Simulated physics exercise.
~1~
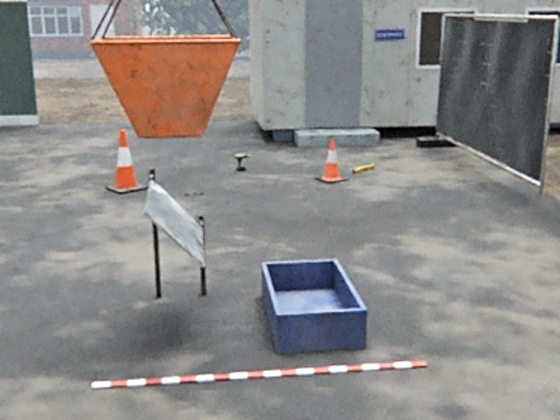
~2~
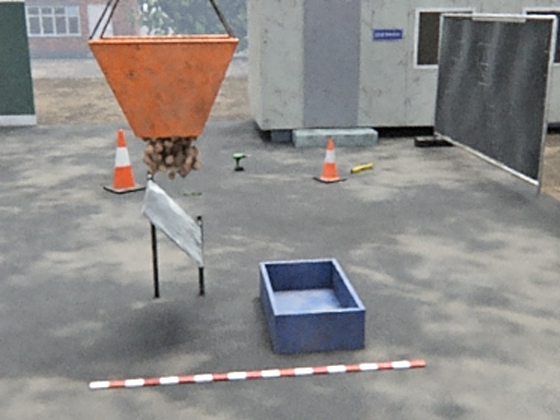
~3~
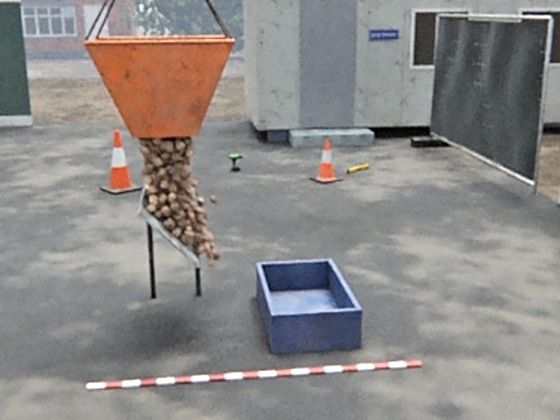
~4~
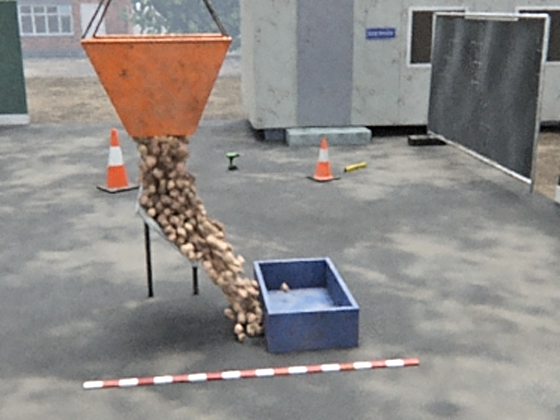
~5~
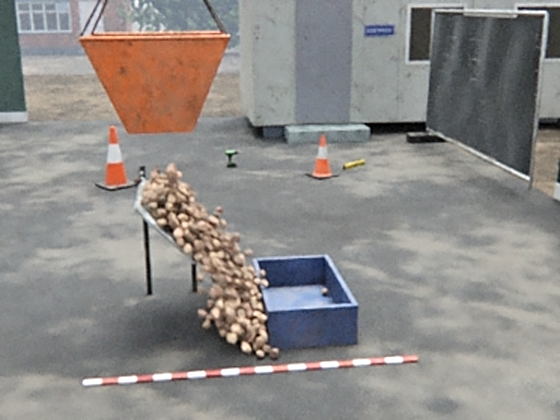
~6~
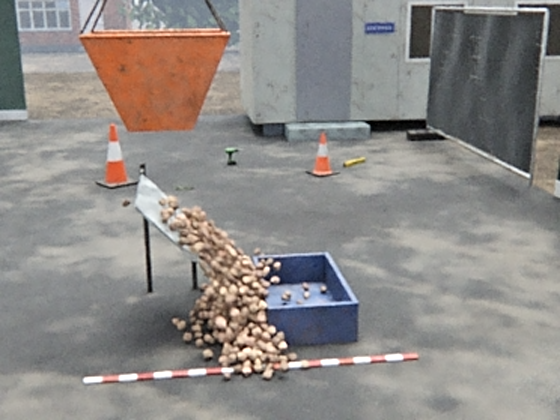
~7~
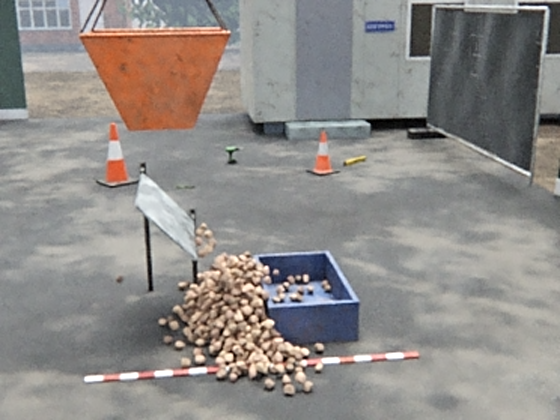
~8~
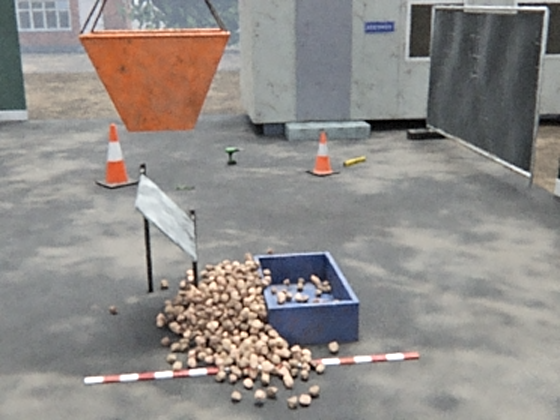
Stones drop from an orange skip, slide down a sloping sheet and pile mostly left of the blue bin.
